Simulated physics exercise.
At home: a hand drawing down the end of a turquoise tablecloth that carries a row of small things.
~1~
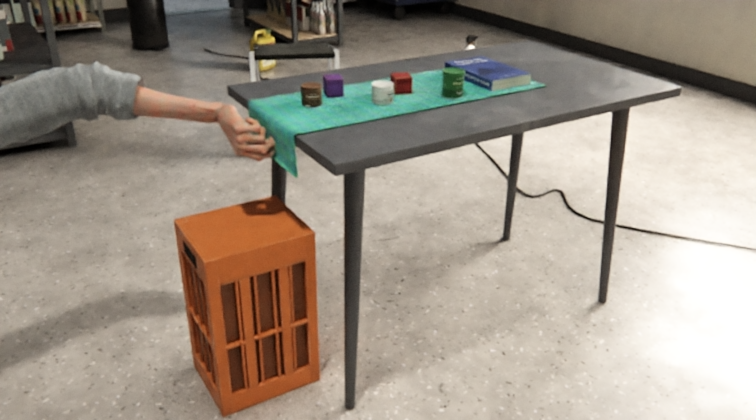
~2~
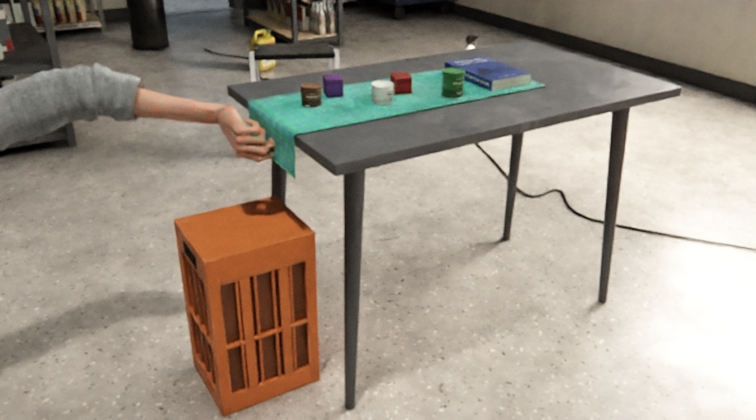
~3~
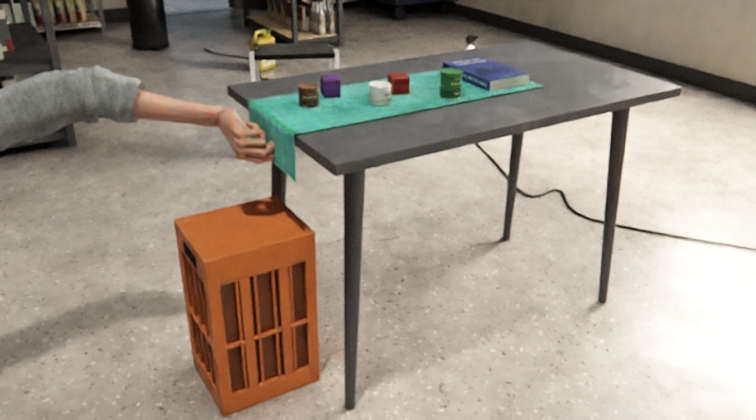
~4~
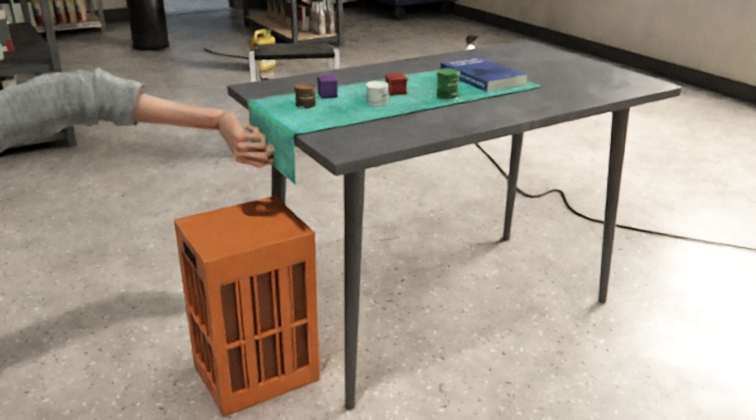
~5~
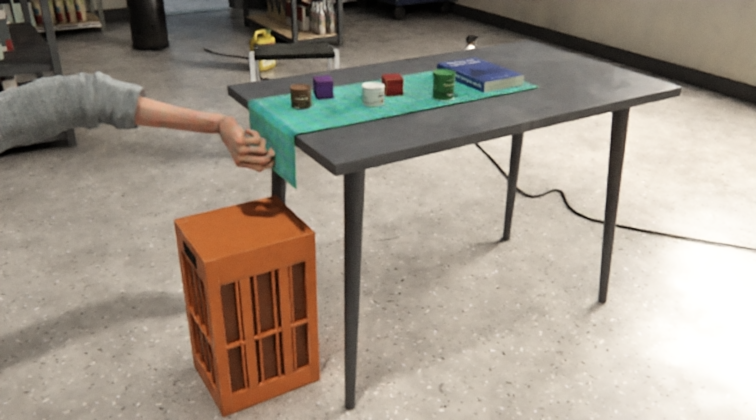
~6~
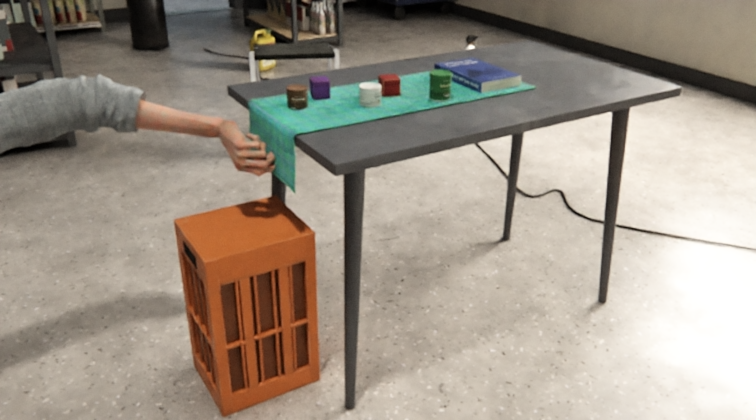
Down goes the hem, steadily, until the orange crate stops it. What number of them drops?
Over the edge go one.
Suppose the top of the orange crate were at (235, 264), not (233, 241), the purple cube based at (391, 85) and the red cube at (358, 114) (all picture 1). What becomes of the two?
The purple cube keeps its place on top; the red cube goes over.
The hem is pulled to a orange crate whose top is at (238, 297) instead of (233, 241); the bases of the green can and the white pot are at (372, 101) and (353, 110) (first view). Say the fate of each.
The green can drops off; the white pot tumbles off.
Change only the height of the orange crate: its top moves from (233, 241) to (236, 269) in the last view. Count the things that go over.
The count: 2.
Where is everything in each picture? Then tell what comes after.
Hem (297, 178); brown pot (311, 85); purple cube (333, 77); white pot (383, 84); red cube (402, 75); green can (454, 70); top of the crate (233, 241), in the first frame.
Hem (296, 179); brown pot (311, 85), in the second frame.
Hem (296, 181); purple cube (330, 77), in the third frame.
Hem (296, 185); white pot (377, 84); top of the crate (233, 241), in the fourth frame.
Hem (297, 189); red cube (393, 76), in the fifth frame.
Hem (295, 193); brown pot (297, 87); purple cube (320, 79); white pot (370, 86); red cube (390, 77); green can (441, 72), in the sixth frame.
Early on, hem near (273, 192); all still up.
Midway, hem on the crate; brown pot gone.
Finally, hem on the crate; brown pot gone. The table loses one.
